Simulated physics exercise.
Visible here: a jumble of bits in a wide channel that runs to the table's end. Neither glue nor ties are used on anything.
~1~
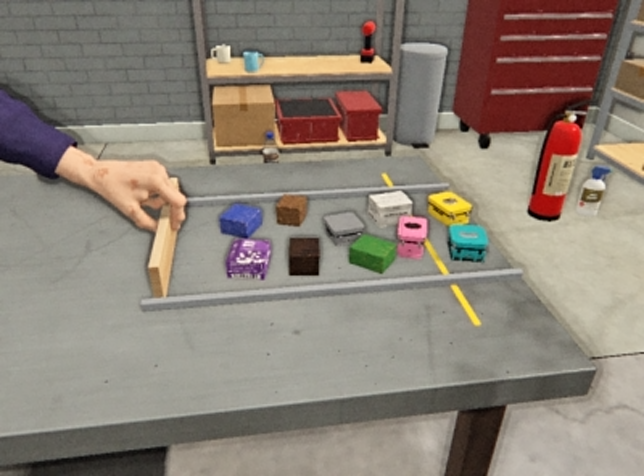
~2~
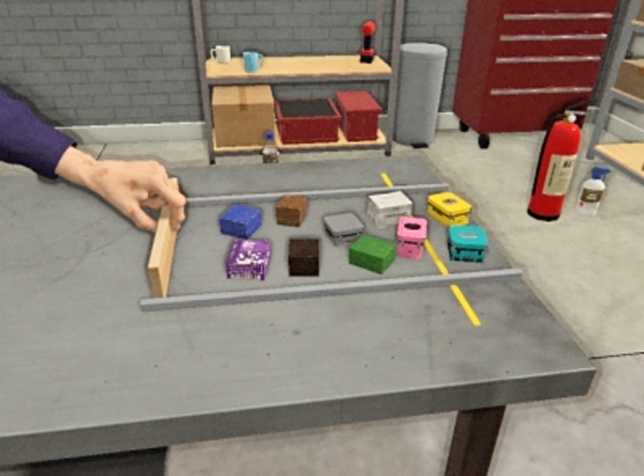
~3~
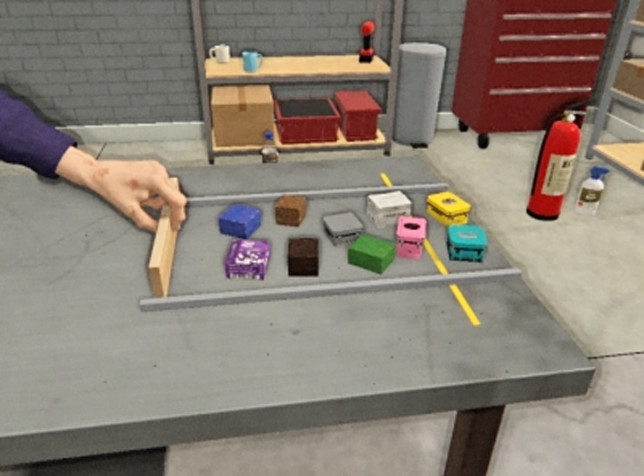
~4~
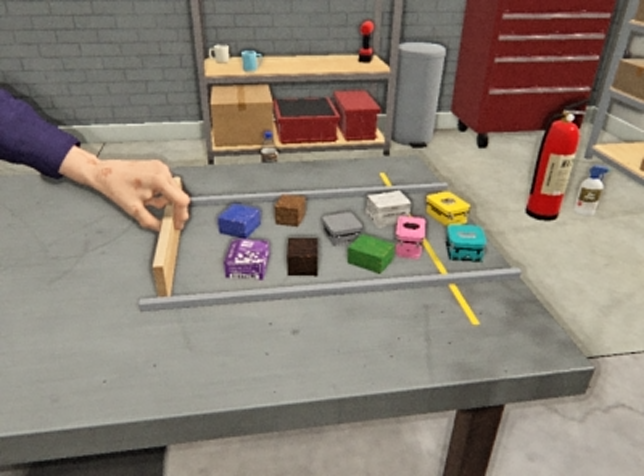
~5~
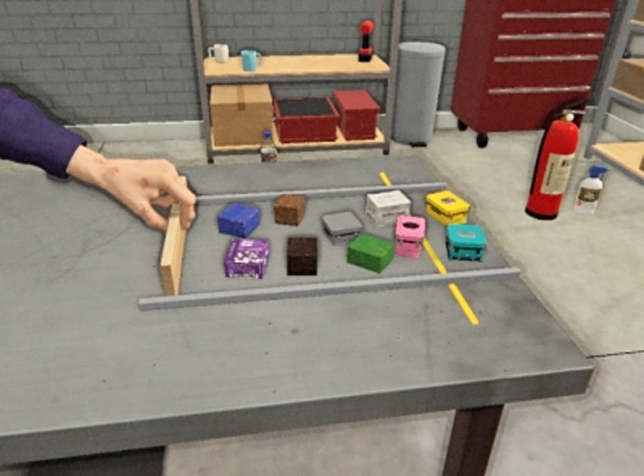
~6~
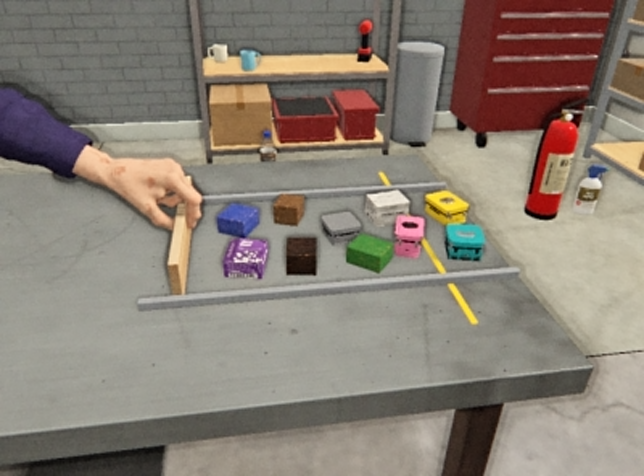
On a grey workshop table, a hand held a wooden board upright behind colourful blocks and cases between two rails, then slid it slightly right toward them, while the pieces stayed practically still.
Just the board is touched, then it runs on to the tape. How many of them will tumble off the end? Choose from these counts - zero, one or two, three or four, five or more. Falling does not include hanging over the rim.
Count: Three or four.
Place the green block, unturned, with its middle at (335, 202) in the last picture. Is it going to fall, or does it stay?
From that start the object is safe.
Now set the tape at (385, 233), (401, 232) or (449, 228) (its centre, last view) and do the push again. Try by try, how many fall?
2, 2, 7.
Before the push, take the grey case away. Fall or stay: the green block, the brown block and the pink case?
So: The green block goes down, the brown block does not drop, the pink case does not drop.
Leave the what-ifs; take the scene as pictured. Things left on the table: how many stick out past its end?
Overhang count: 1.
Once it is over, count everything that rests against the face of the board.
3.
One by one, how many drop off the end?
That totals 4.
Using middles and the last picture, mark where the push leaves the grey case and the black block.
Final centres, in order: Near (433, 224), near (484, 244).
Soon after, none off yet; yellow case at rest near (446, 209); turquoise case at rest near (464, 243); pink case at rest near (409, 236).
After that, none off yet; yellow case at rest near (446, 209); turquoise case at rest near (464, 243); pink case displaced about its own width near (426, 230).
And then, none off yet; yellow case tilting a little near (477, 209); turquoise case displaced about its own width near (496, 237); pink case displaced about its own width near (439, 225).
In the end, the number that fall off is three or four; gone, green block, white box, turquoise case and yellow case.
